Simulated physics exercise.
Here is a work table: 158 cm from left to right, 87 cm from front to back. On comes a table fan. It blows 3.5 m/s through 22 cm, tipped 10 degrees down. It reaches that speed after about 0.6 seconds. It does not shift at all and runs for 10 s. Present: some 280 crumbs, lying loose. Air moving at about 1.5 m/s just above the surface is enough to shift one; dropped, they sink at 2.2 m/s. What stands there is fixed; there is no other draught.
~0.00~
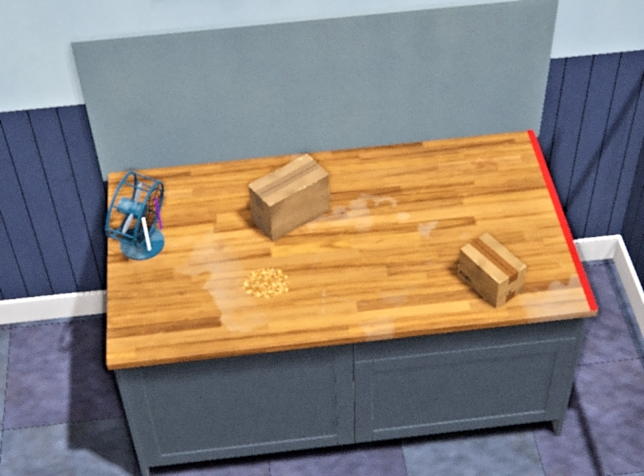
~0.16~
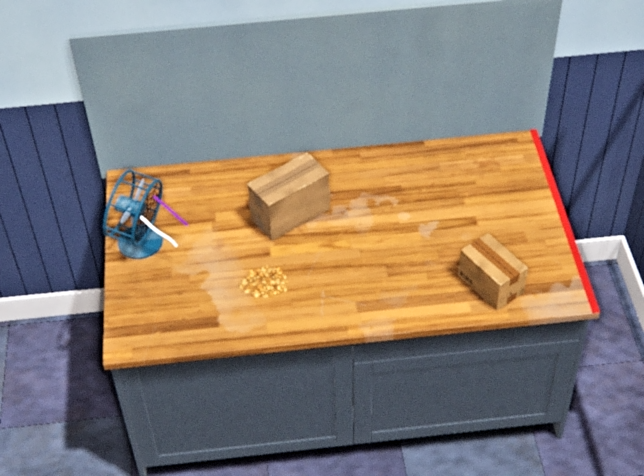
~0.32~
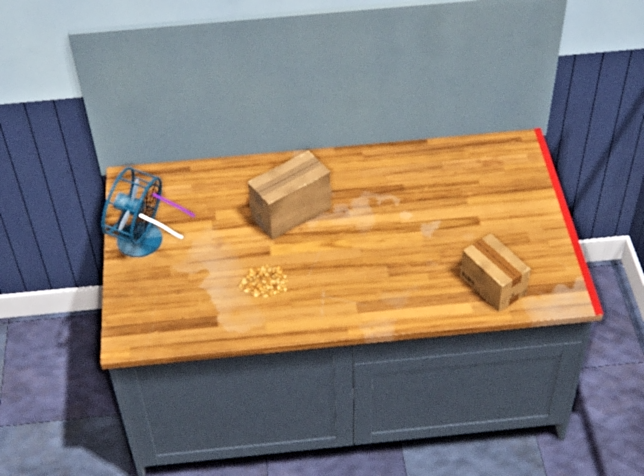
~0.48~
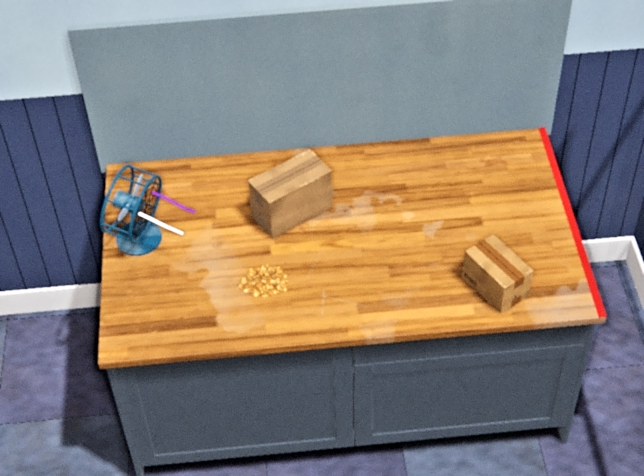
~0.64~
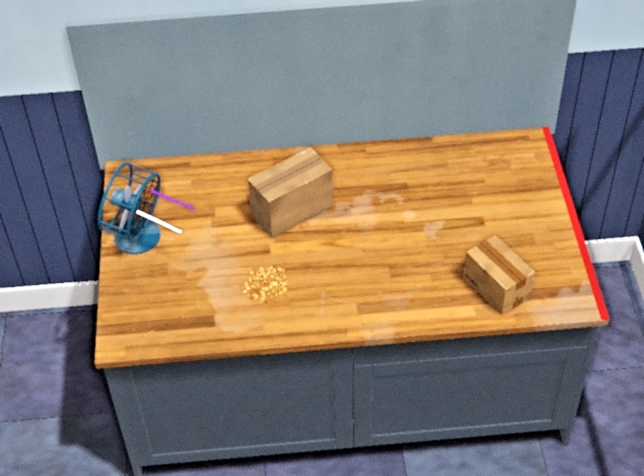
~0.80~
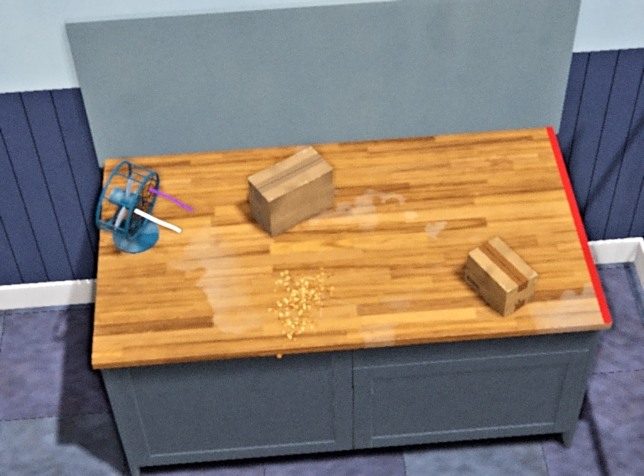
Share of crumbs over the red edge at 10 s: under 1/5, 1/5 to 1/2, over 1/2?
The share falls short of one fifth.
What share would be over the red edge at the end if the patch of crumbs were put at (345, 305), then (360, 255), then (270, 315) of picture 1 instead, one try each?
0 %, 60 %, 0 %.
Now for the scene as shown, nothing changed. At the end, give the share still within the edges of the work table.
About 0 % of them are still there at the end.
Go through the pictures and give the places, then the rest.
In the first frame, the middle of the crumbs is near (267, 284), none has stirred yet and the mouth of the table fan is at (135, 210).
In the second frame, the middle of the crumbs is near (265, 283), none has stirred yet and the red edge is centred on (566, 214).
In the third frame, the middle of the crumbs is near (265, 282), none has stirred yet, the top of a box is at (289, 176) and the top of a box is at (496, 259).
In the fourth frame, the middle of the crumbs is near (265, 282) and none has stirred yet.
In the fifth frame, the middle of the crumbs is near (266, 284), the farthest in sight from the table fan is at (285, 295) and about 25 % have left their places.
In the sixth frame, the middle of the crumbs is near (302, 300), the farthest in sight from the table fan is at (303, 346) and all have left their places.
After 2.0 s the count stands so, 0 % are over the red edge.
After 3.2 s the count stands so, 0 % are over the red edge.
After 5.5 s the count stands so, 0 % are over the red edge.
After 10.0 s, at the end, 1 % are over the red edge.
